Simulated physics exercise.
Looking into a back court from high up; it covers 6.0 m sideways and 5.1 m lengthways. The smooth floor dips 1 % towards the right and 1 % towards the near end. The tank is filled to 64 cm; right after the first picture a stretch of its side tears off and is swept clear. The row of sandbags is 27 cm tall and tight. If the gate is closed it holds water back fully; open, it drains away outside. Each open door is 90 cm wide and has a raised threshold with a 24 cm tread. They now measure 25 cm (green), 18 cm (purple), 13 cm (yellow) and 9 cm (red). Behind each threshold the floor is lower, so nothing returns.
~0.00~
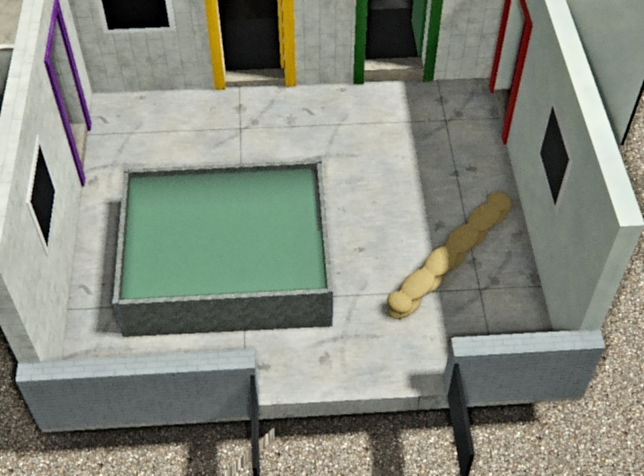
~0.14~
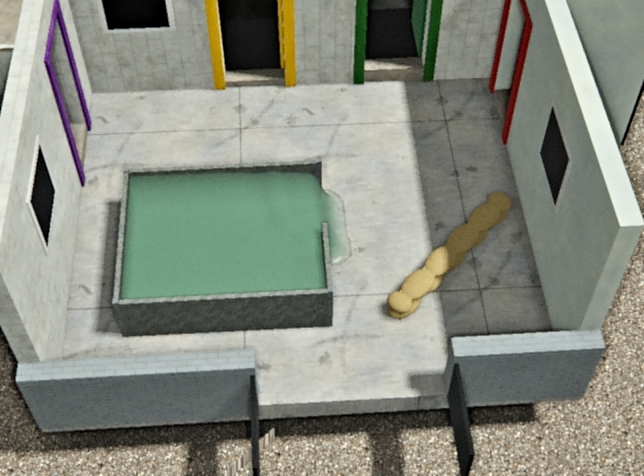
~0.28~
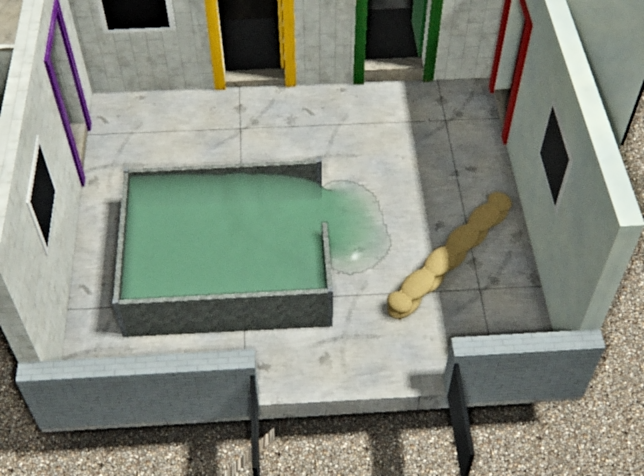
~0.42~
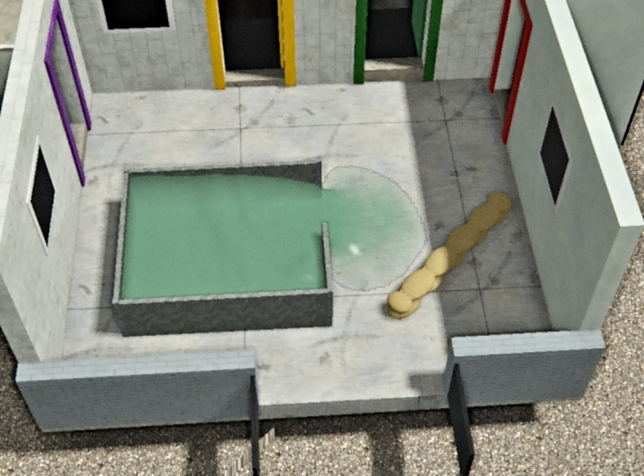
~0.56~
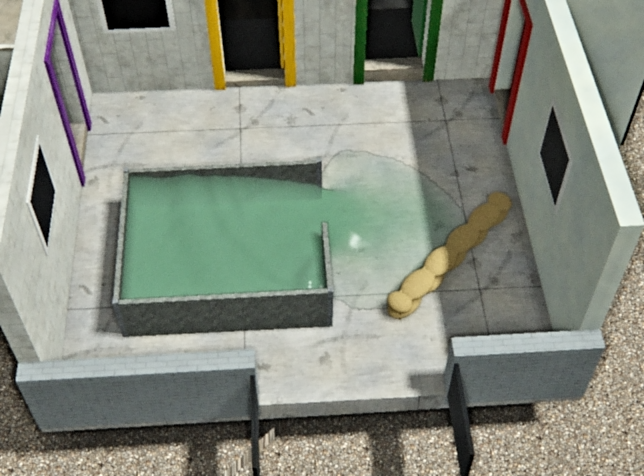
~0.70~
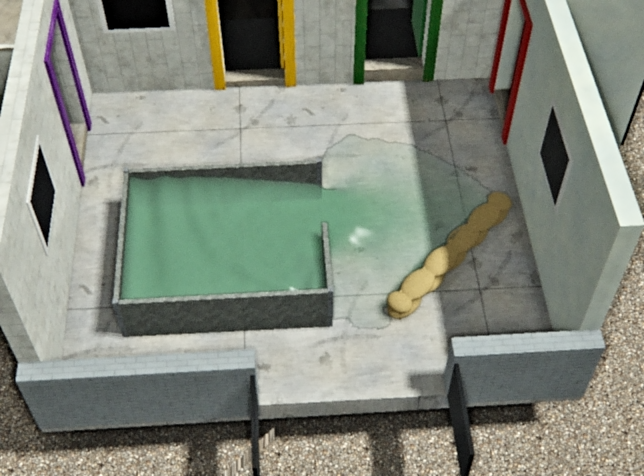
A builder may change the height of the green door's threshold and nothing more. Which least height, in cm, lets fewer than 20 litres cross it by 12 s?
About 13.5 cm.
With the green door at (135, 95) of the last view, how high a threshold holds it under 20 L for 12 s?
About 8.0 cm.
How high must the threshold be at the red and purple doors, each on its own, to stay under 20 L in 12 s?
Roughly 31 cm at red and 10.5 cm at purple.
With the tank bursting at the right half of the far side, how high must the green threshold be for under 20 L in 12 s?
Some 15 cm.
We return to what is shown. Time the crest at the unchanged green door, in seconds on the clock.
At about 2.8 s.
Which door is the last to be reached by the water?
It is the purple one.
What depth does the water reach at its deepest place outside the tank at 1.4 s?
Up to some 38 cm.
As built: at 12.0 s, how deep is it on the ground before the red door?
About 12.0 cm.
After 1.4 s water covers 25 % of the floor, deepest (38 cm) near (509, 168); it has not reached the green door.
After 3.0 s water covers 40 % of the floor, deepest (42 cm) near (489, 88); 17 cm at the green door, 0 litres in over its 25 cm threshold.
After 12.0 s water covers 95 % of the floor, deepest (12 cm) near (501, 188); 9 cm at the green door, 0 litres in over its 25 cm threshold.
At the green door as built, the water arrived by 1.9 s and peaked near 18 cm at 2.8 s.
Run again over the same 12 s with other heights there, 44 litres in over 11 cm, 10 litres over 15 cm. The limit of 20 litres is kept from about 13.5 cm up.
